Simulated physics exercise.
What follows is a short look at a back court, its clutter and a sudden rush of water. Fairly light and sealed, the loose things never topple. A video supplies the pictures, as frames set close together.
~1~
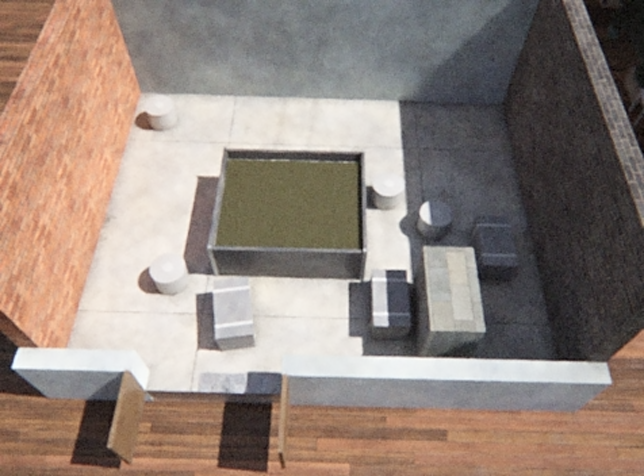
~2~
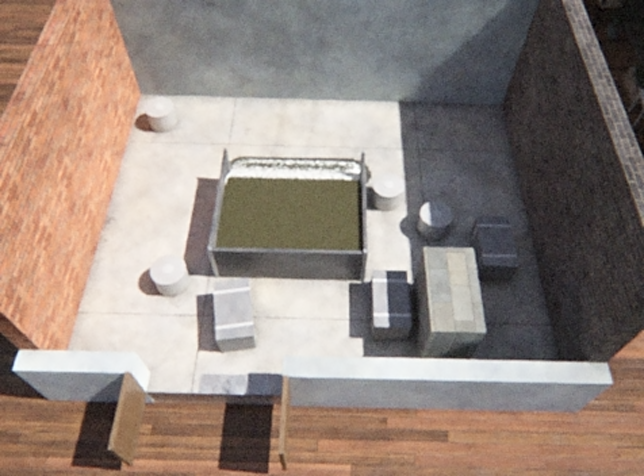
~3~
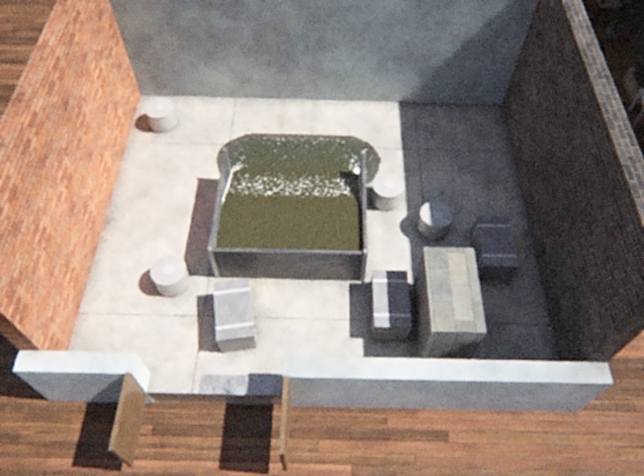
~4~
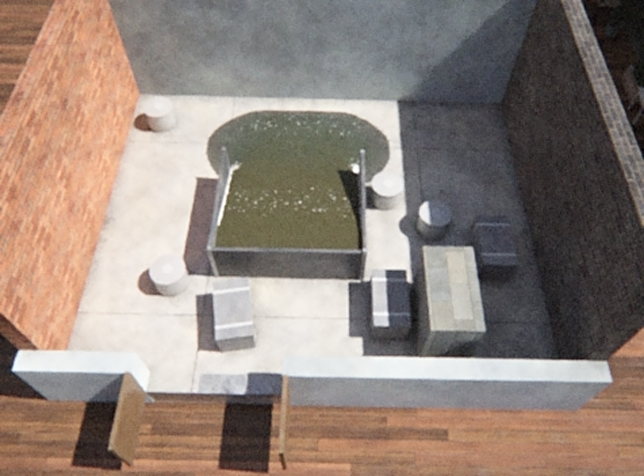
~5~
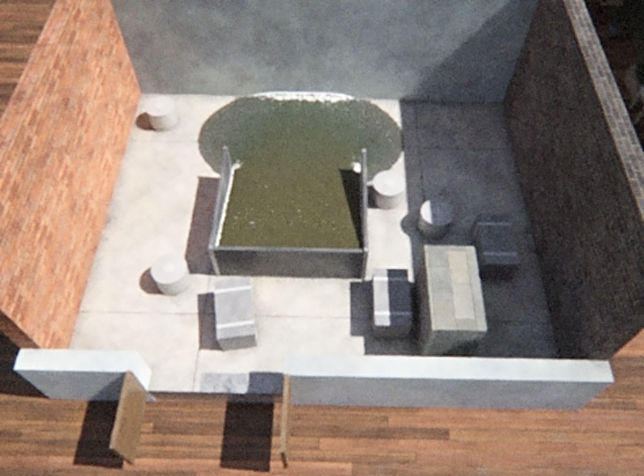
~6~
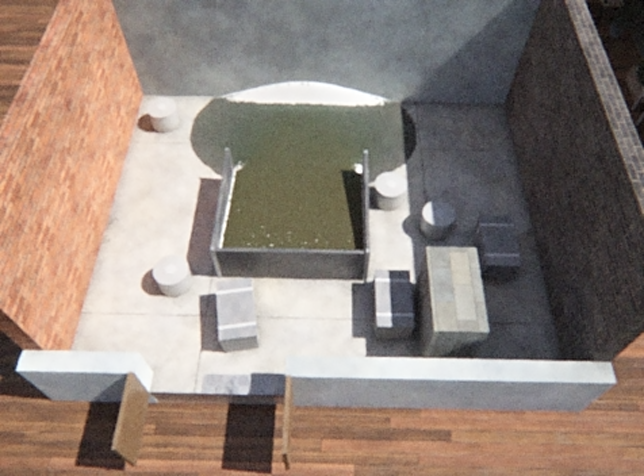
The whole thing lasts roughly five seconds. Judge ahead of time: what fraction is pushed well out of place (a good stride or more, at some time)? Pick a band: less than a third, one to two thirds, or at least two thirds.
The fraction is less than a third of them.
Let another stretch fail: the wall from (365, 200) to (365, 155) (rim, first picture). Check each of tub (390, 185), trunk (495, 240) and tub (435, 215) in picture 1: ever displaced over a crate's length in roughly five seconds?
Result per item - displaced that far / displaced that far / displaced that far.
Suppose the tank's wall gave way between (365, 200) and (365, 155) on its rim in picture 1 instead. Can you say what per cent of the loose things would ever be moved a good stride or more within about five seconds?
I'd guess close to 40 percent.
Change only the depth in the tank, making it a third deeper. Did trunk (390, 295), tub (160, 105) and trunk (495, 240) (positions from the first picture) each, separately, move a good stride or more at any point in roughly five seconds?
In turn: Not that far, swept aside, that far or more.
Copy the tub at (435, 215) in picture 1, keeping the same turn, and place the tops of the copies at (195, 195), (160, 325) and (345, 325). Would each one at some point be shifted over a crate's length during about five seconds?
In sequence: Hardly budges; hardly budges; hardly budges.
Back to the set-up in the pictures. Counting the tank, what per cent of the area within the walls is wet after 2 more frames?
35 per cent, roughly.
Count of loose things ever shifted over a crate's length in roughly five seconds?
2 in total.
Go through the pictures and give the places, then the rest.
The first frame shows a trunk at (496, 240), on the bottom; a trunk at (391, 297) rests on the ground; 0 of 7 have shifted.
The second frame shows a trunk at (497, 241), on the bottom; a trunk at (391, 298) rests on the ground; 0 of 7 have shifted.
The third frame shows a trunk at (497, 240), on the bottom; a trunk at (391, 298) rests on the ground; 0 of 7 have shifted.
The fourth frame shows a trunk at (496, 239) rests on the ground; a trunk at (391, 297), on the bottom; 0 of 7 have shifted.
The fifth frame shows a trunk at (497, 239), on the bottom; a trunk at (392, 296) rests on the ground; 0 of 7 have shifted.
The sixth frame shows a trunk at (499, 240) rests on the ground; a trunk at (394, 297) rests on the ground; 0 of 7 have shifted.
A moment on, 0 of 7 are well off their spots; 0 afloat.
Next, 0 of 7 are well off their spots; 0 afloat.
Later, 1 of 7 are well off their spots; 0 afloat.
In the end, 2 of 7 are well off their spots, and 2 have been at some point; 1 afloat.
